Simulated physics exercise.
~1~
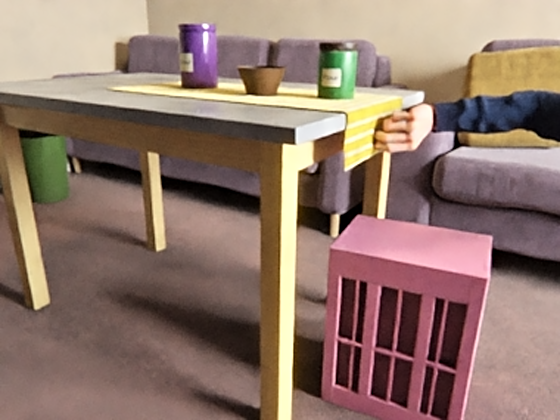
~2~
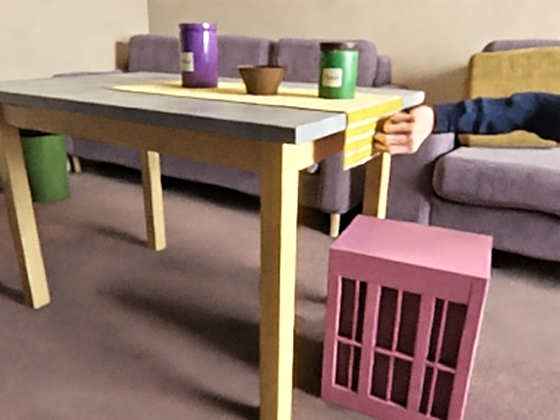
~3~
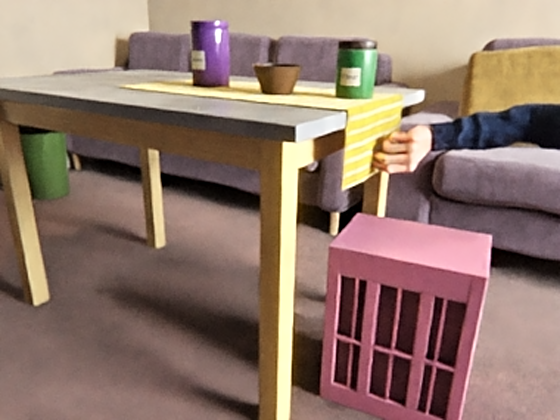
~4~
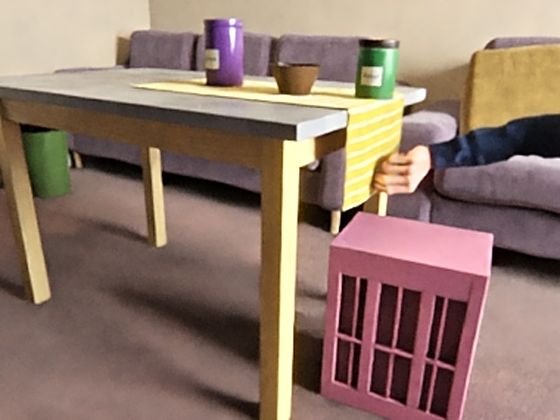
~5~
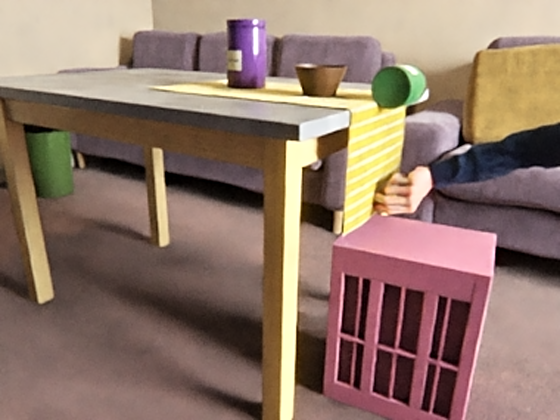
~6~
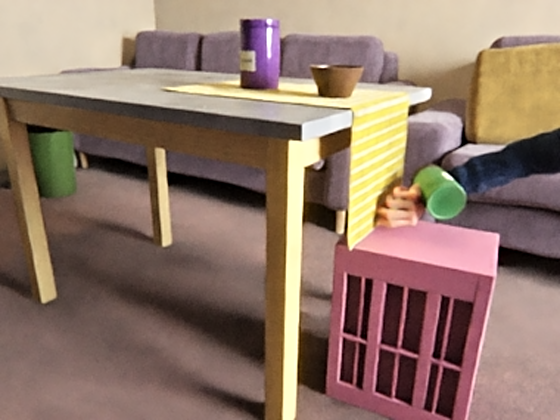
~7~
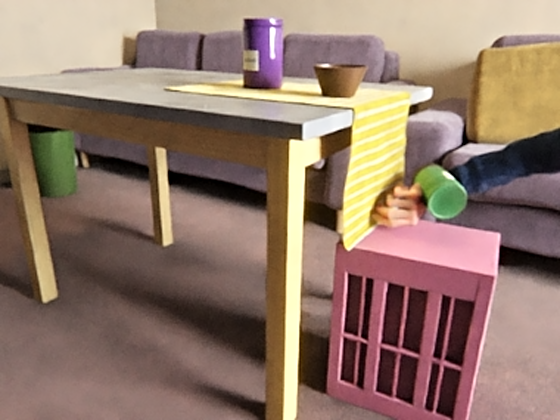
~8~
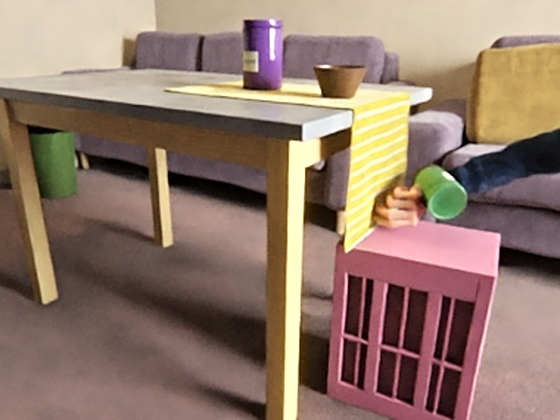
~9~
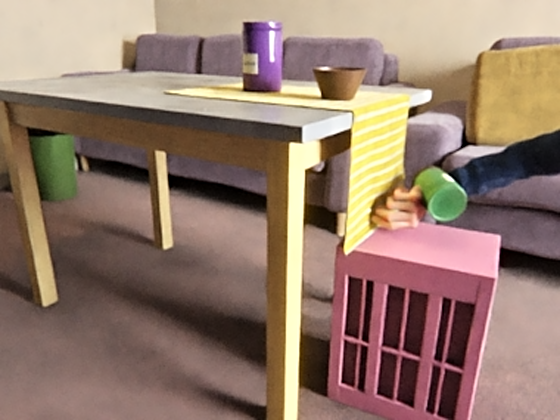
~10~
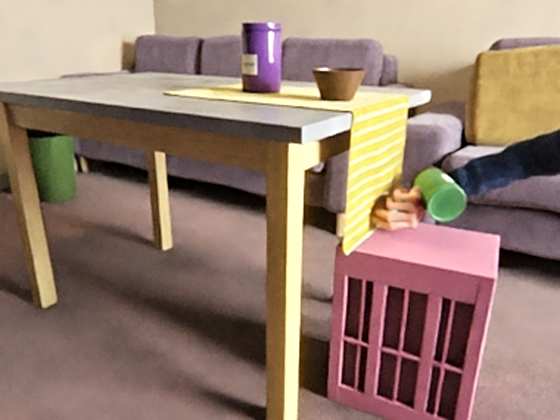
A yellow striped tea towel runs along a grey-topped wooden table, seen from slightly above in a room with purple sofas, with a pink crate on the floor below its right end. On the cloth stand a purple canister, a brown bowl and, nearest the edge, a green jar. A hand reaching from the right draws the hanging end down, and all three objects slide right. The jar tips over the edge and drops onto its side by the hand and wrist, above the crate. The hem reaches the crate and stops, leaving the bowl and the upright canister on the table.
